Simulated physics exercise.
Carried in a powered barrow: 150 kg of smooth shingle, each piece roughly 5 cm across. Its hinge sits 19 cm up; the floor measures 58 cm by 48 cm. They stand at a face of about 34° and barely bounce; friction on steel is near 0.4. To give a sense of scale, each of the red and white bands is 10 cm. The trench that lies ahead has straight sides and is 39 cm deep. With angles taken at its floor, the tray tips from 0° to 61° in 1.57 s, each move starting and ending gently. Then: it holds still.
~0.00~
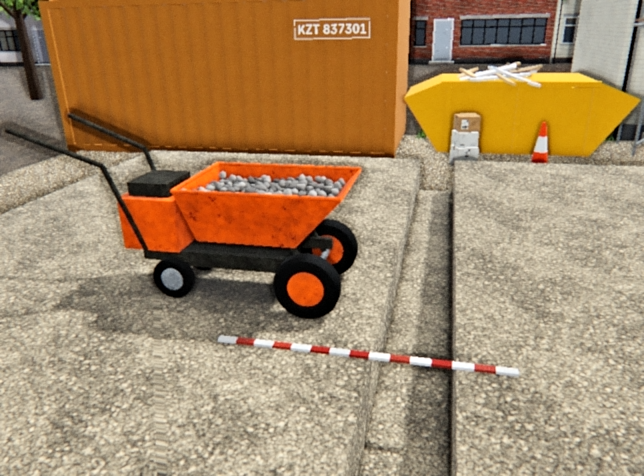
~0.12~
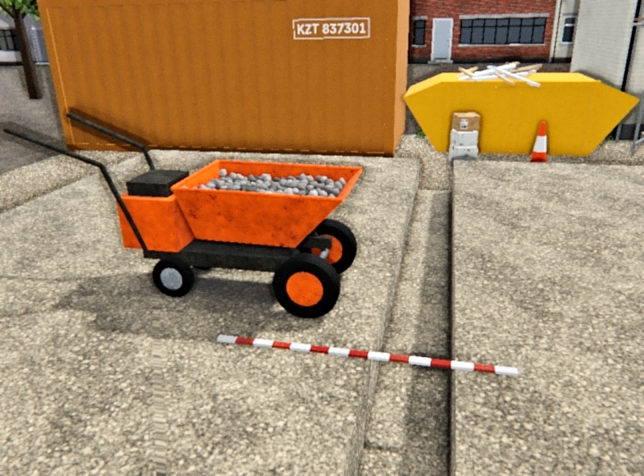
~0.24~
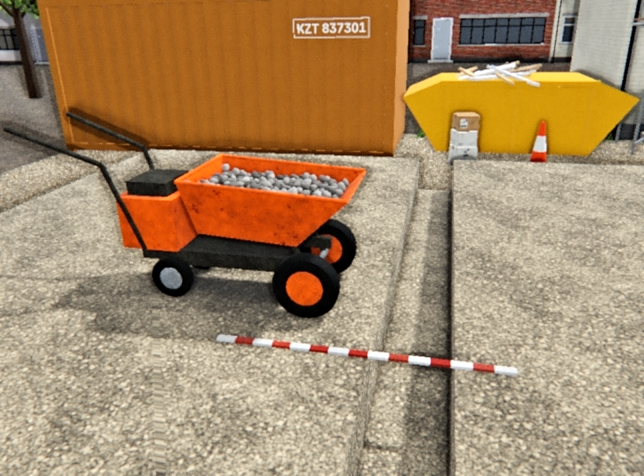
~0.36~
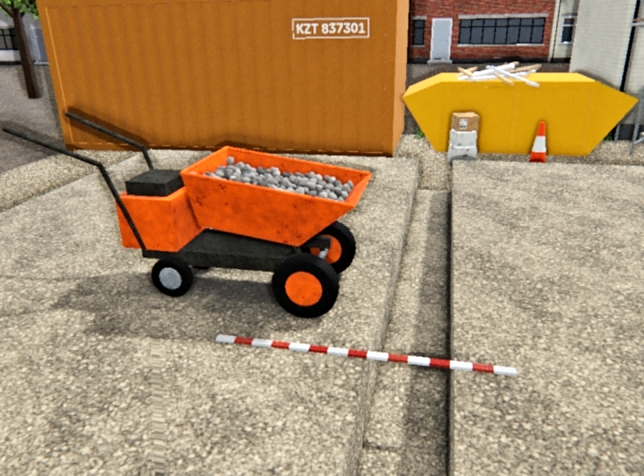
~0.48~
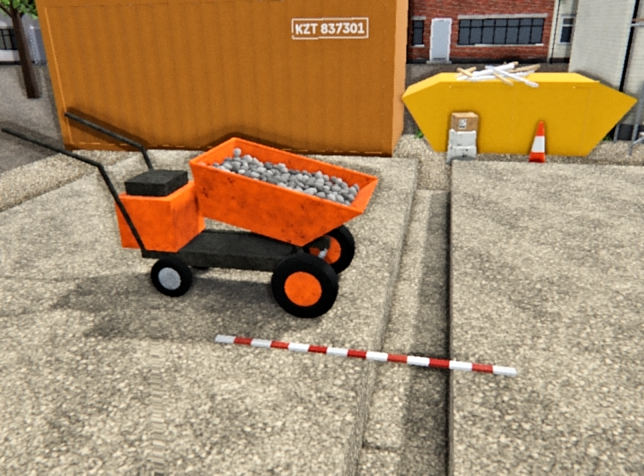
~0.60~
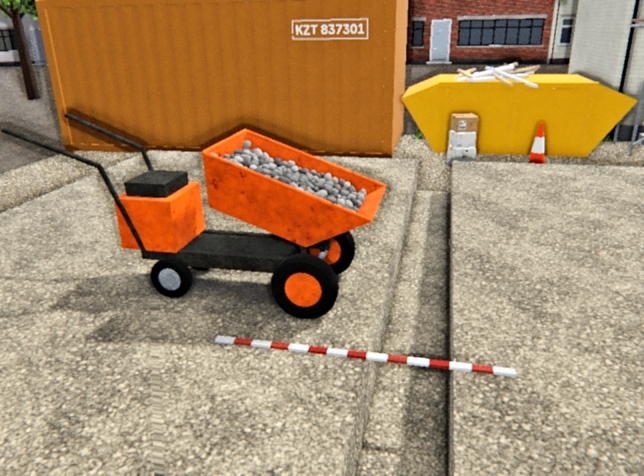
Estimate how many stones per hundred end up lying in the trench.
70 %.
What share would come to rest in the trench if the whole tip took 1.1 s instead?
It would be near 65 percent.
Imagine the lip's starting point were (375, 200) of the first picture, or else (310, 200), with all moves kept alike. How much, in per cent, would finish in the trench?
About 35 per cent from the first spot, about 100 from the second.
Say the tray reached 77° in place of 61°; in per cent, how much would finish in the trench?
Then close to 70 per cent.
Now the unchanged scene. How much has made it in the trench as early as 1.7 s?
About 25%.
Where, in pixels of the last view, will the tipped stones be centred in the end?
The resting stones are centred at roughly (435, 346).
After 1.2 s the floor is at 52°; 100 % in the tray; the foremost stones are at (403, 247).
After 1.7 s the floor is at 61°; 61 % in the tray, 27 % in the trench, 12 % past the trench; the foremost stones are at (497, 316).
After 2.0 s the floor is at 61°; 30 % in the tray, 42 % in the trench, 29 % past the trench; the foremost stones are at (583, 317).
After 4.0 s the floor is at 61°; 0 % in the tray, 70 % in the trench, 30 % past the trench; the foremost stones are past the picture's edge.
